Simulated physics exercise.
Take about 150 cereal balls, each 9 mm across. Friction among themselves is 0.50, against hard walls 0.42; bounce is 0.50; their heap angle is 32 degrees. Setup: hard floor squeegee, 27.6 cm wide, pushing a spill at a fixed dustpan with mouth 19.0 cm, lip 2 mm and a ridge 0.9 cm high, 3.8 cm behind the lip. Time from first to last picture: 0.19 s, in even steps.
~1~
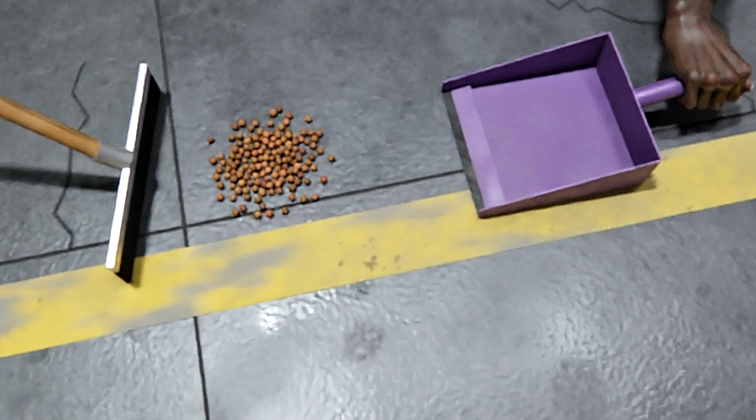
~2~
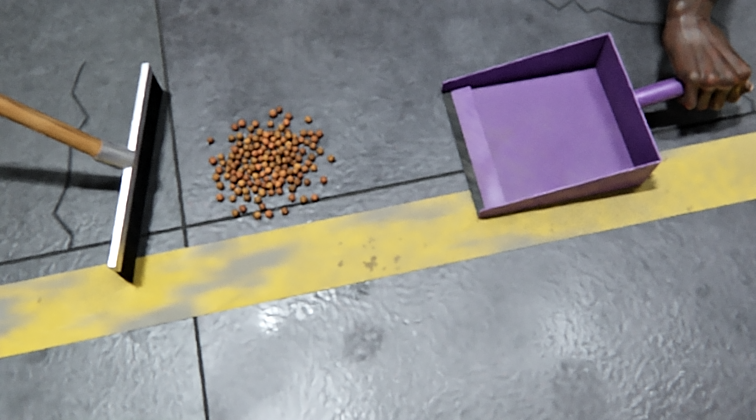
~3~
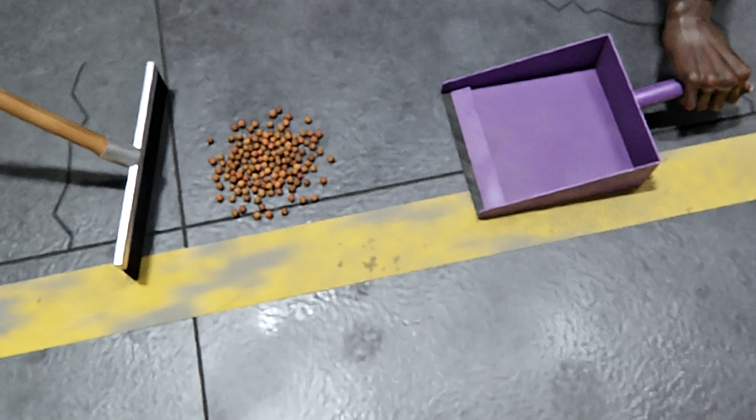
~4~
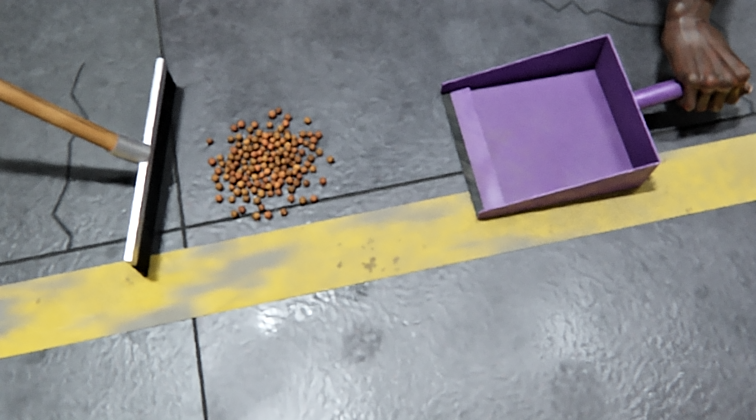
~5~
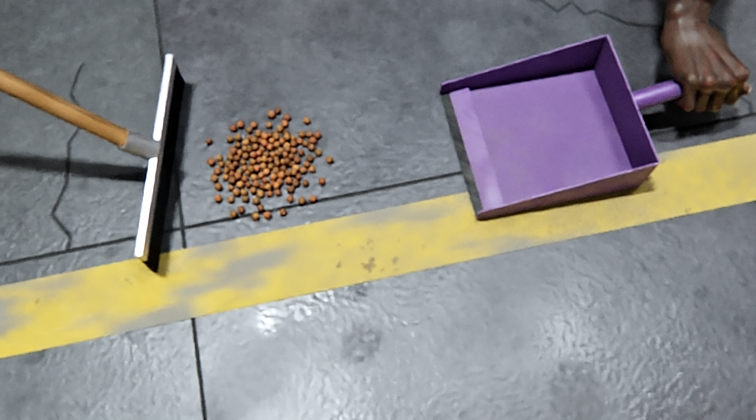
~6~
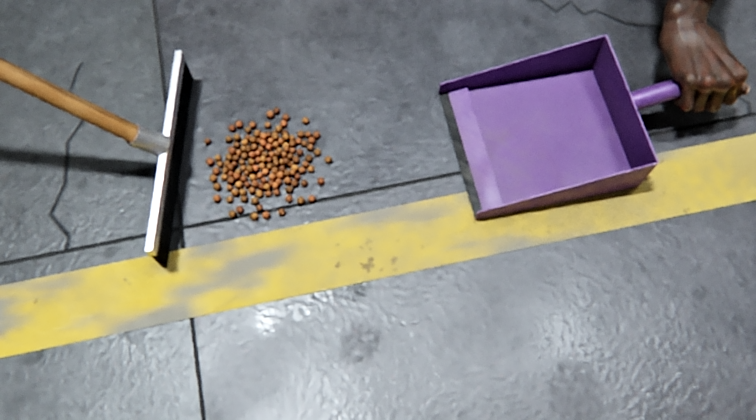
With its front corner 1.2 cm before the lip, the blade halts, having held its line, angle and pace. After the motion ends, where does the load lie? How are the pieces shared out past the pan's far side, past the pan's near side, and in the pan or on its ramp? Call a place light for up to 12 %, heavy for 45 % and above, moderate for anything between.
Far side: Moderate; near side: Light; pan: Light.
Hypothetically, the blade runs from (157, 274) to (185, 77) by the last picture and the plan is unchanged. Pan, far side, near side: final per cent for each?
The pan gets 30, the far side 5 and the near side 20.
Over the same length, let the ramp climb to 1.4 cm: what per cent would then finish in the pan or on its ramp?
It would be roughly 0 percent.
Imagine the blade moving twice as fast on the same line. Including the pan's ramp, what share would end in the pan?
I'd put it at close to 5 per cent.
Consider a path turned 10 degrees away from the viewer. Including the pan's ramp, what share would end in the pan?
About 0 percent would end up there.
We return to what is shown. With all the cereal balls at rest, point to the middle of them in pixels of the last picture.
Resting centre estimate: Around (427, 127).
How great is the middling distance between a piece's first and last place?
Roughly 22 cm.
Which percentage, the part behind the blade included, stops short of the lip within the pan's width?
Roughly 75 in a hundred.
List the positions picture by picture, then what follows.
Blade from (114, 268) to (146, 71), moved 0.0 cm, 0 of the pieces shifted so far; middle of the pieces at (266, 158); pan at (553, 134), in the first frame.
Blade from (115, 267) to (148, 71), moved 0.3 cm, 0 of the pieces shifted so far; middle of the pieces at (266, 158), in the second frame.
Blade from (121, 265) to (153, 69), moved 1.0 cm, 0 of the pieces shifted so far; middle of the pieces at (266, 158), in the third frame.
Blade from (132, 261) to (162, 66), moved 2.3 cm, 0 of the pieces shifted so far; middle of the pieces at (265, 159), in the fourth frame.
Blade from (142, 256) to (172, 62), moved 3.7 cm, 0 of the pieces shifted so far; middle of the pieces at (264, 159), in the fifth frame.
Blade from (152, 251) to (181, 58), moved 5.1 cm, 0 of the pieces shifted so far; middle of the pieces at (263, 159); pan at (550, 136), in the sixth frame.
Then, 0.41 s after the last picture, middle of the blade 21 cm from the lip; 0 % over the lip, far side 10 %, near side 0 %.
Then, 0.69 s after the last picture, middle of the blade 11 cm from the lip; 0 % over the lip, far side 20 %, near side 0 %.
Then, 1.06 s after the last picture, middle of the blade 4 cm from the lip; 0 % over the lip, far side 25 %, near side 0 %.
In the end, far side 25 %, near side 0 %, pan 0 %, in front of the lip or behind the blade 75 %.
